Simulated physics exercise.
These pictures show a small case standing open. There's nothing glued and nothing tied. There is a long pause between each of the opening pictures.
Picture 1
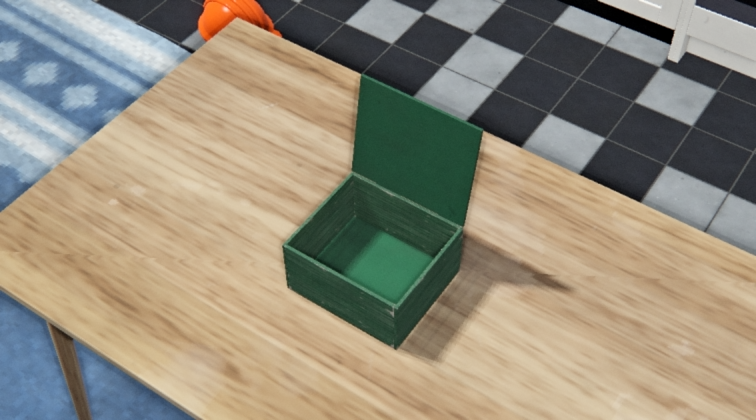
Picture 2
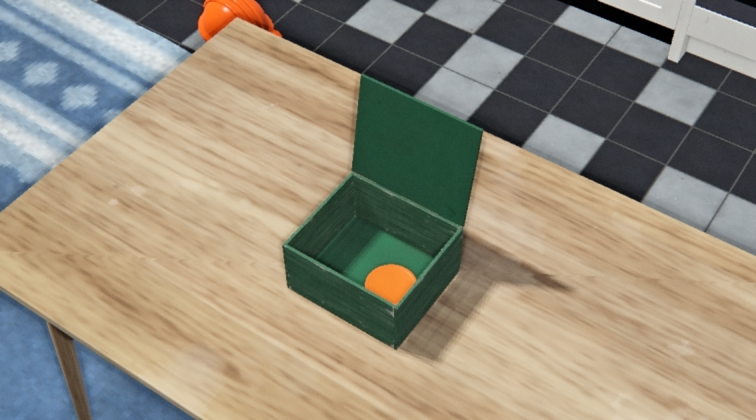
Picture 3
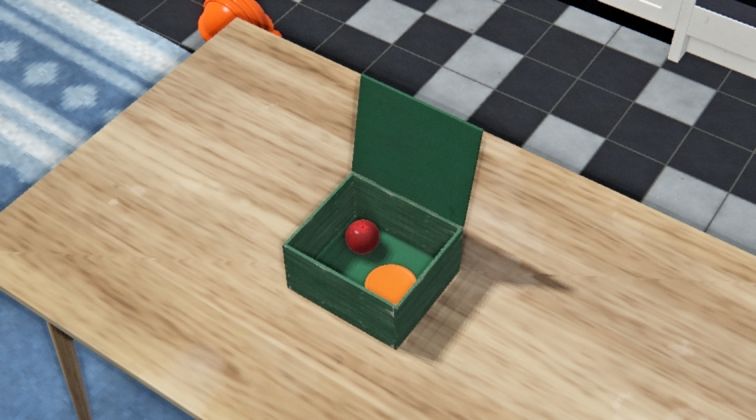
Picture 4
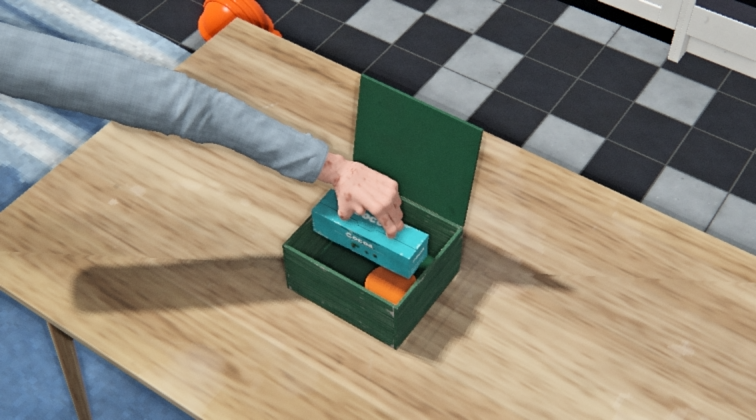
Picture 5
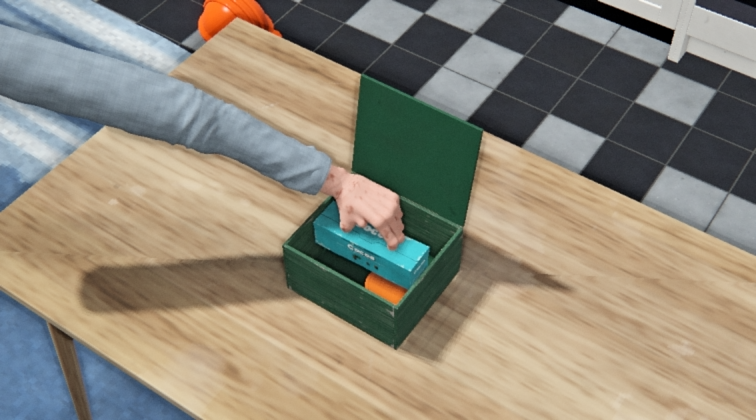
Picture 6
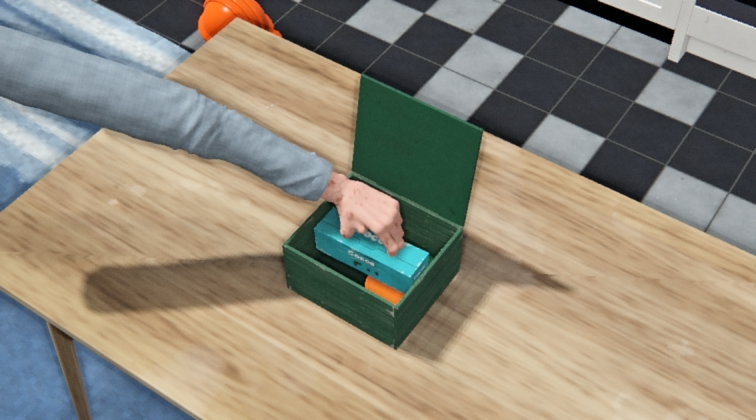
On a wooden table, an open green box is empty at first, then holds a flat orange object and then also a small red apple, before a hand lowers a turquoise carton a short way into it.
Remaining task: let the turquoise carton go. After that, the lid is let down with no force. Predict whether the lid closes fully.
The lid seals the box.
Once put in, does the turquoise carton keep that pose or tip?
The turquoise carton ends up leaning.
Then, 0.70 s after the last picture, turquoise carton tipped 45° from how it was near (374, 249).
Then, 1.50 s after the last picture, lid 65° above the rim; turquoise carton tipped 45° from how it was near (374, 250).
Then, 1.80 s after the last picture, lid 40° above the rim; turquoise carton tipped 45° from how it was near (374, 250).
Then, 2.10 s after the last picture, lid 8° above the rim; turquoise carton tipped 45° from how it was near (374, 250).
At rest, lid shut; tipped over in the box, turquoise carton; the other 2 in place. Seen from the same camera at the end, turquoise carton near (373, 251).
